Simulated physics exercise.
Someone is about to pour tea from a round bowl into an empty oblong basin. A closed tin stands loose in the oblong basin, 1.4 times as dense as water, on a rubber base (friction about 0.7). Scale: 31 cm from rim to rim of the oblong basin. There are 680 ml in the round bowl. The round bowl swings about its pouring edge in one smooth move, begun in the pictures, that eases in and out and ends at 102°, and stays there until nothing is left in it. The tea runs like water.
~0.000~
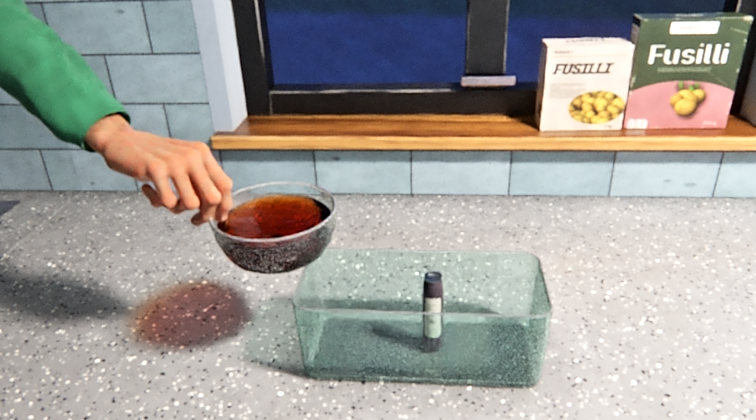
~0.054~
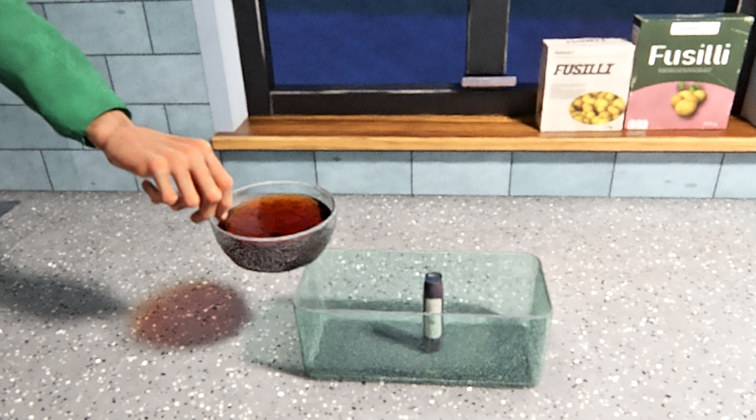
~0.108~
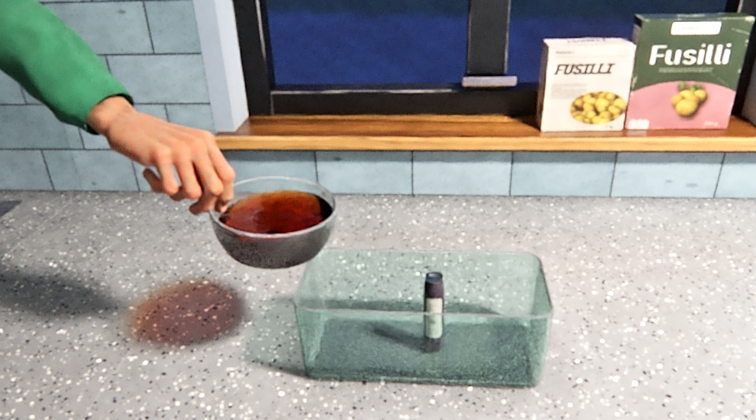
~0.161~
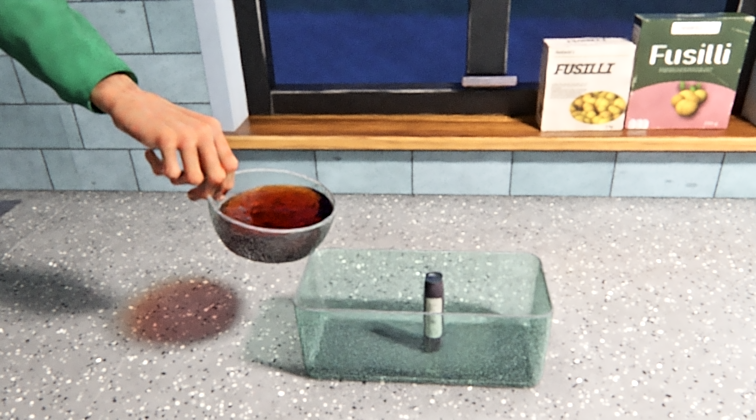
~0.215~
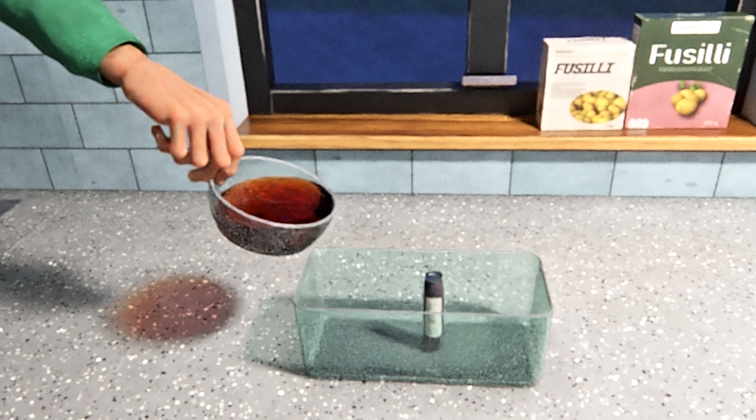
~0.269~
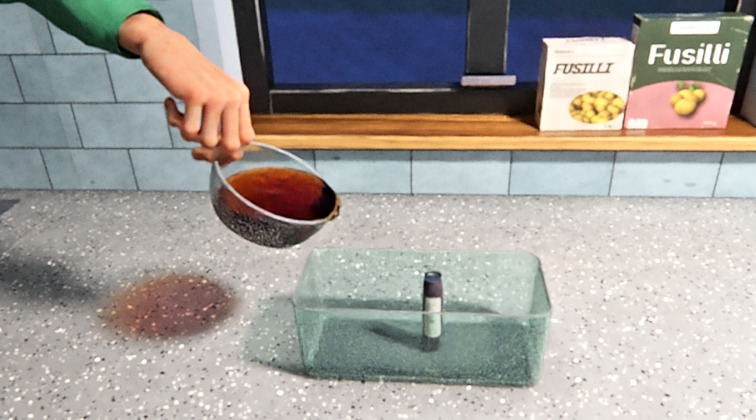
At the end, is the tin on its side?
The tin falls.
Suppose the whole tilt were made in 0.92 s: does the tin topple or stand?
Then it topples.
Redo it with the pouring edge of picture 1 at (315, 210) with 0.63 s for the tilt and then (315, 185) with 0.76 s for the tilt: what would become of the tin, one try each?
First it goes over; then it falls.
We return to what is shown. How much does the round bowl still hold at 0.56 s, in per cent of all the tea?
About 26 per cent.
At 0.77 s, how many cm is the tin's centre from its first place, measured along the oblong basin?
About 3 cm.
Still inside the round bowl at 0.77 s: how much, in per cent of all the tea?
Some 0 per cent.
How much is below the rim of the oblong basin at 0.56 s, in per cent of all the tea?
About 20 per cent.
After 0.56 s the tilt is 89° and 26 per cent is still to pour; the tin stands where it began.
After 0.77 s the tilt is 102° and 0 per cent is still to pour; the tin leans 33°.
After 0.99 s the tilt is 102° and 0 per cent is still to pour; the tin lies on its side.
After 1.23 s the tilt is 102° and 0 per cent is still to pour; the tin lies on its side.
In the end the tin lies on its side.
